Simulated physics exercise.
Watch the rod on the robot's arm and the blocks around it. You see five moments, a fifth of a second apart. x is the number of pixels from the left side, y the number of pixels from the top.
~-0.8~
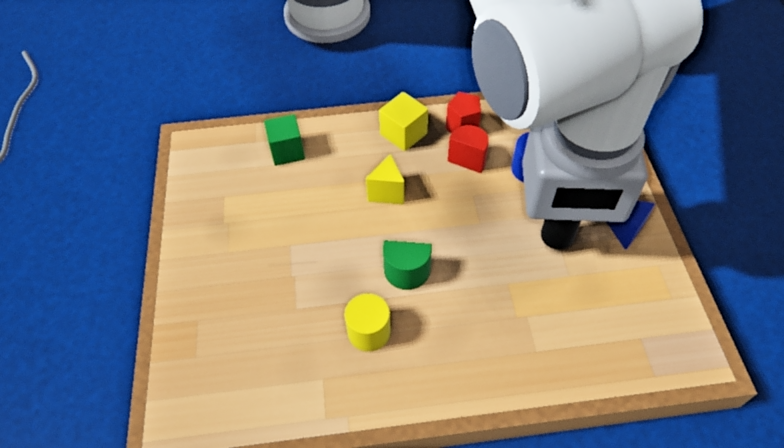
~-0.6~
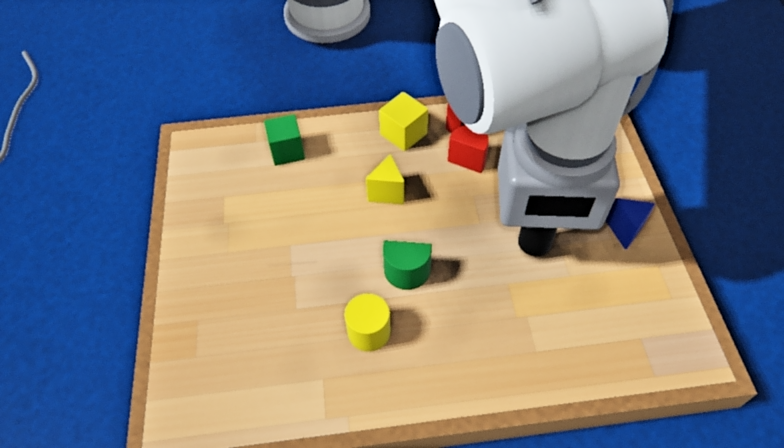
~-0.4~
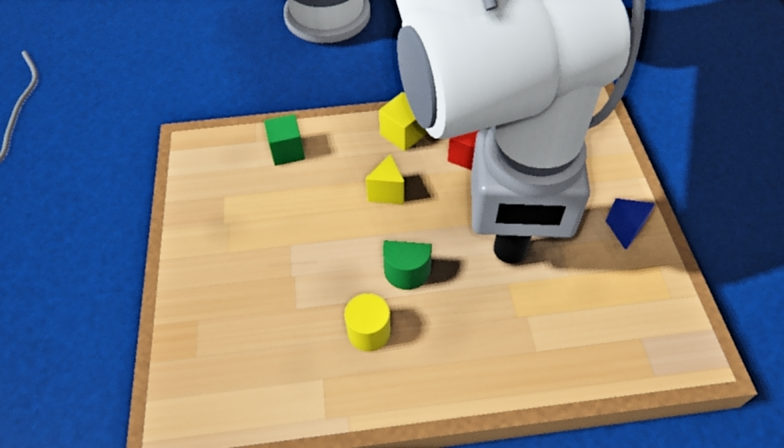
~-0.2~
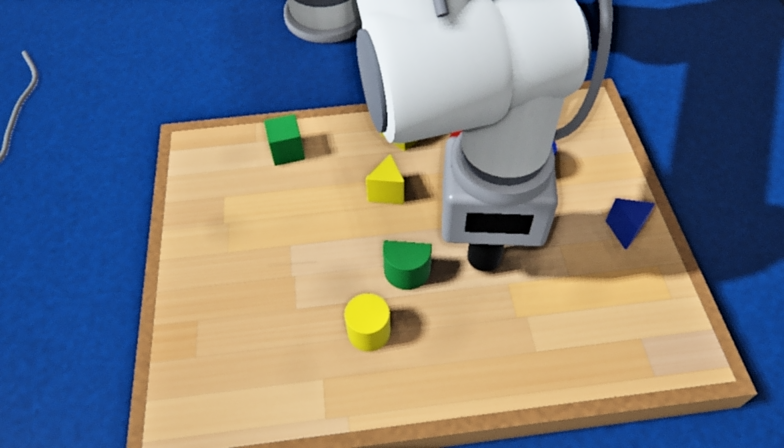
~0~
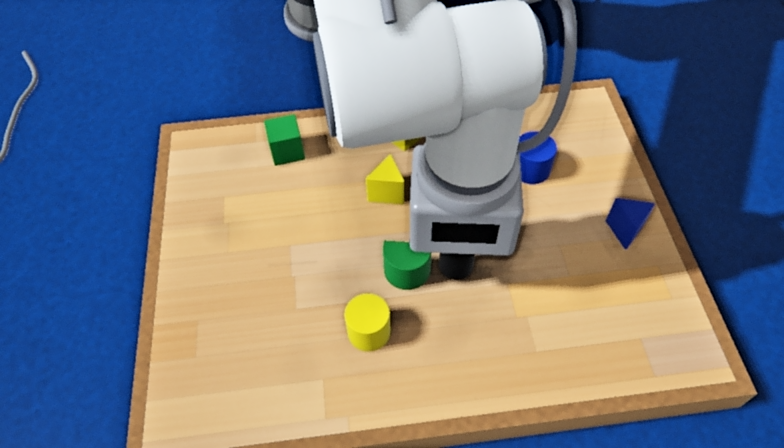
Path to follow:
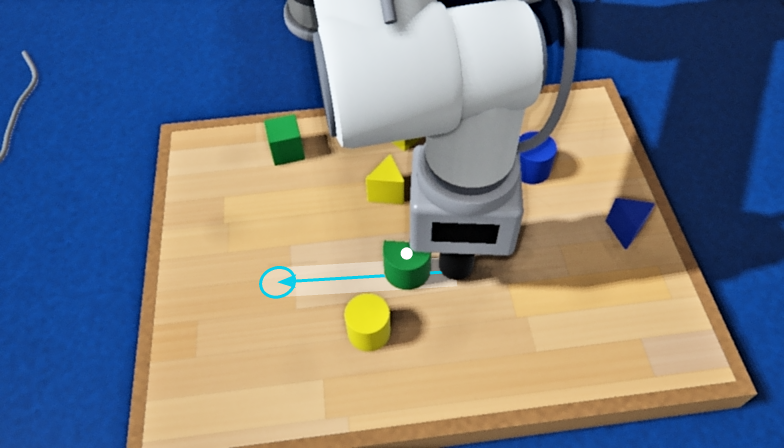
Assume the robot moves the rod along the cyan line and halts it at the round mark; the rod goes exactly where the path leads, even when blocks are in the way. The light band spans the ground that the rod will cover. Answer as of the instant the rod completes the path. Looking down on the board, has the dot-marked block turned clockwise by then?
That would be a no.
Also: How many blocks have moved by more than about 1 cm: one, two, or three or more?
I think only one will be displaced.
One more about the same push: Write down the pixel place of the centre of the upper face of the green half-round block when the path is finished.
Its top centre is at about (247, 292).
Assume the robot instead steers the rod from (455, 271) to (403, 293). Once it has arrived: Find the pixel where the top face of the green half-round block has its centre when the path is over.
At the end it should sit near (366, 255).
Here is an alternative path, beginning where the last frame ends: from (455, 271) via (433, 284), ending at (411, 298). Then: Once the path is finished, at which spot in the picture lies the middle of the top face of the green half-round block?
It sits at (378, 256).
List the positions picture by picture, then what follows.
In the first picture, lower end of the rod at (557, 236), tops of blocks, yellow round block at (367, 313), green half-round block at (407, 253).
In the second picture, rod at (534, 243), blocks as before.
In the third picture, rod at (510, 250), blocks as before.
In the fourth picture, rod at (484, 257), blocks as before.
In the fifth picture, rod at (456, 266), yellow round block at (367, 313), green half-round block at (407, 253).
The drawn path runs from (455, 271) directly to (278, 282); the dot is on the green half-round block.
What follows on the original path. One third of the way, rod at (395, 269); green half-round block at (353, 261), turned 15° anticlockwise.
Two thirds of the way, rod at (335, 273); green half-round block at (294, 274), turned 45° anticlockwise.
At the end, rod at (276, 277); yellow round block not moved; green half-round block at (247, 292), turned 105° anticlockwise.
